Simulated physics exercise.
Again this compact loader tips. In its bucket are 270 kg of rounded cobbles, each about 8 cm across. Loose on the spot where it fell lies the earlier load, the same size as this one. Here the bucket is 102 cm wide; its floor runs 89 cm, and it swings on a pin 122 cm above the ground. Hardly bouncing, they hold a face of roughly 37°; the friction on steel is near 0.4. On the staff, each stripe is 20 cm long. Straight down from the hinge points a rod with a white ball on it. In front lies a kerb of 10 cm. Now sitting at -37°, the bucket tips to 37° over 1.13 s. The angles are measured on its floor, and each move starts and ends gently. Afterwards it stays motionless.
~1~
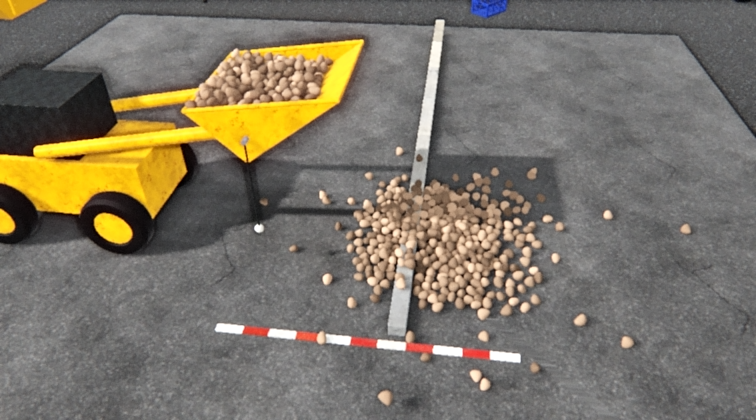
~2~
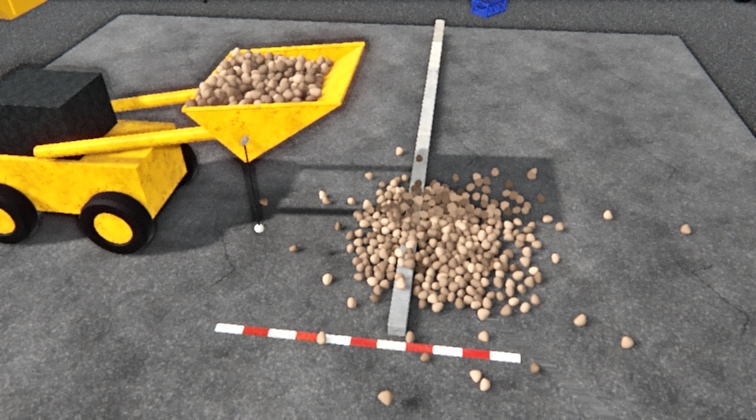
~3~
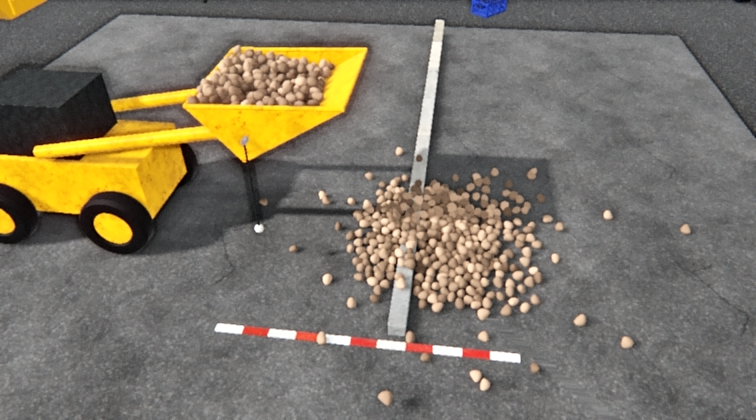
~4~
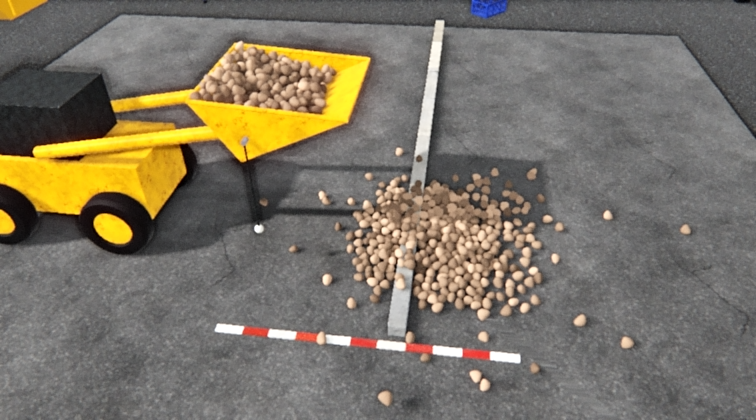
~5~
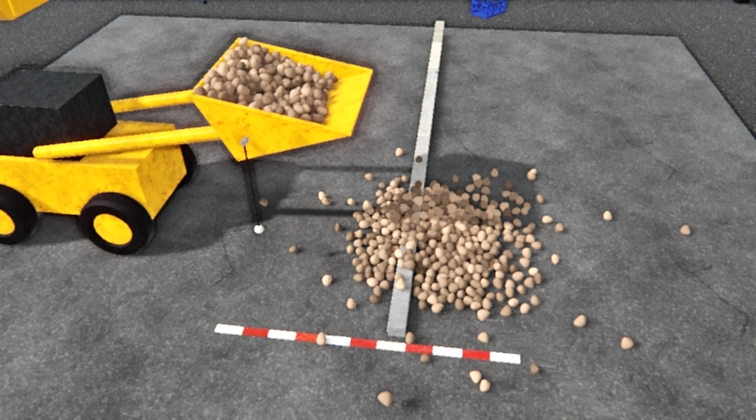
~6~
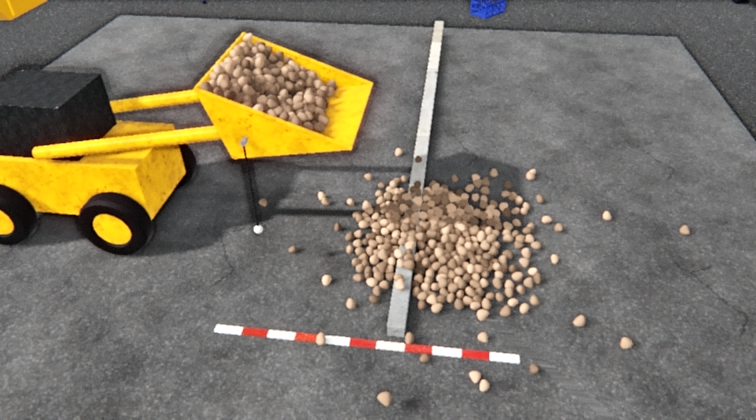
On a grey floor, a yellow loader slowly tilts its stone-filled bucket forward beside a loose pile.
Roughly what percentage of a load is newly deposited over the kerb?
Around 16 per cent of a load is newly deposited there.
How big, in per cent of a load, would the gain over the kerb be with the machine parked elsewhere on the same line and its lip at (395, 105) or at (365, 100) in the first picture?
First place about 80 %, second about 40 %.
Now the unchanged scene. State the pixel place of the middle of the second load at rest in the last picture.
In the last view, about pixel (382, 224).
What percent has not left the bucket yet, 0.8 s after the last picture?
70 %.
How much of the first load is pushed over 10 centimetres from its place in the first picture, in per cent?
I'd say roughly 5 per cent of them.
Then, 0.4 s after the last picture the floor is at 26°; in per cent of one load, 100 in the bucket, 32 on this side of the kerb, 68 over the kerb; the foremost stones are at (586, 248).
Then, 0.8 s after the last picture the floor is at 37°; in per cent of one load, 68 in the bucket, 64 on this side of the kerb, 68 over the kerb; the foremost stones are at (586, 248).
Then, 1.1 s after the last picture the floor is at 37°; in per cent of one load, 16 in the bucket, 112 on this side of the kerb, 72 over the kerb; the foremost stones are at (586, 248).
Then, 3.5 s after the last picture the floor is at 37°; in per cent of one load, 0 in the bucket, 116 on this side of the kerb, 85 over the kerb; the foremost stones are at (586, 248). Net gain over the kerb, 16.
